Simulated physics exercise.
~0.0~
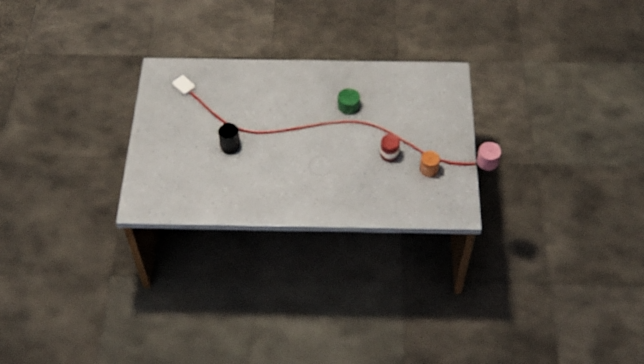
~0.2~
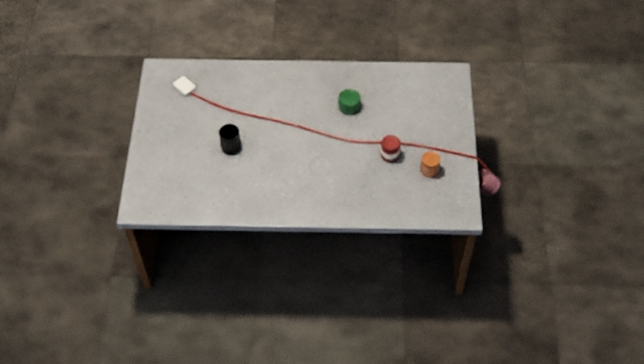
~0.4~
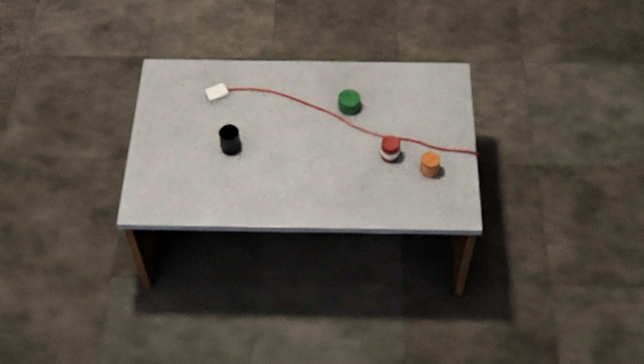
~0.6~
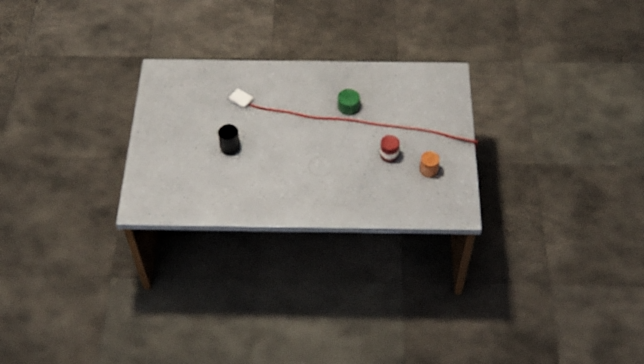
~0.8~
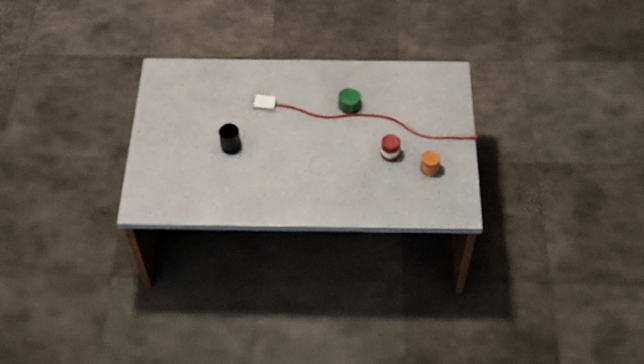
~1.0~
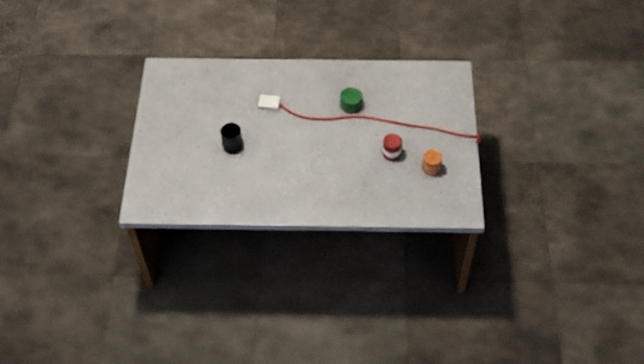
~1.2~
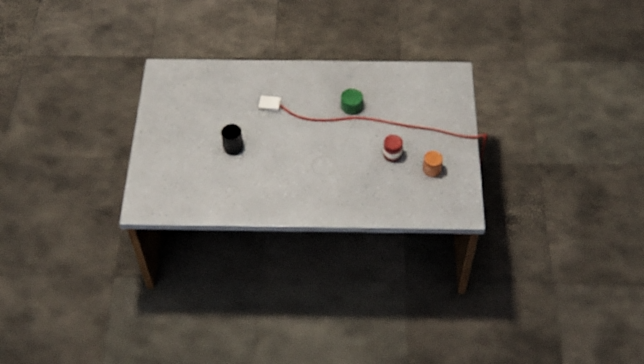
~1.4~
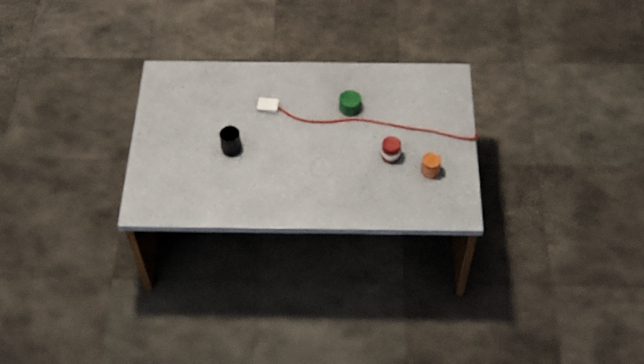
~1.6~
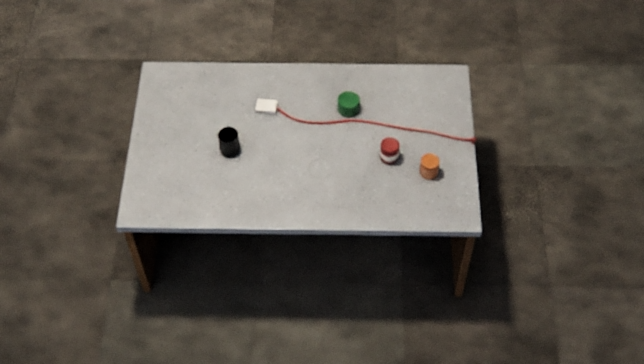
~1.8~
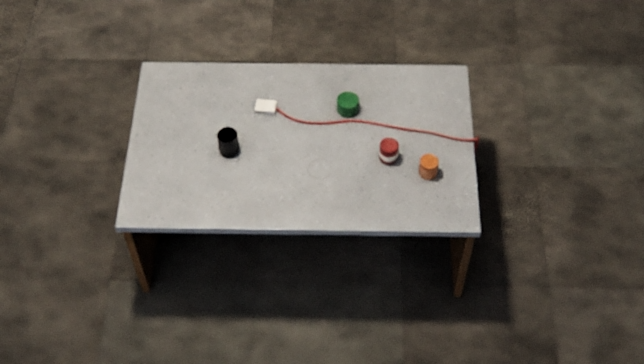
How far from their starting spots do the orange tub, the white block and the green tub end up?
The white block ends far from where it began, well to the right, while the orange tub and the green tub stay more or less in their original spots.
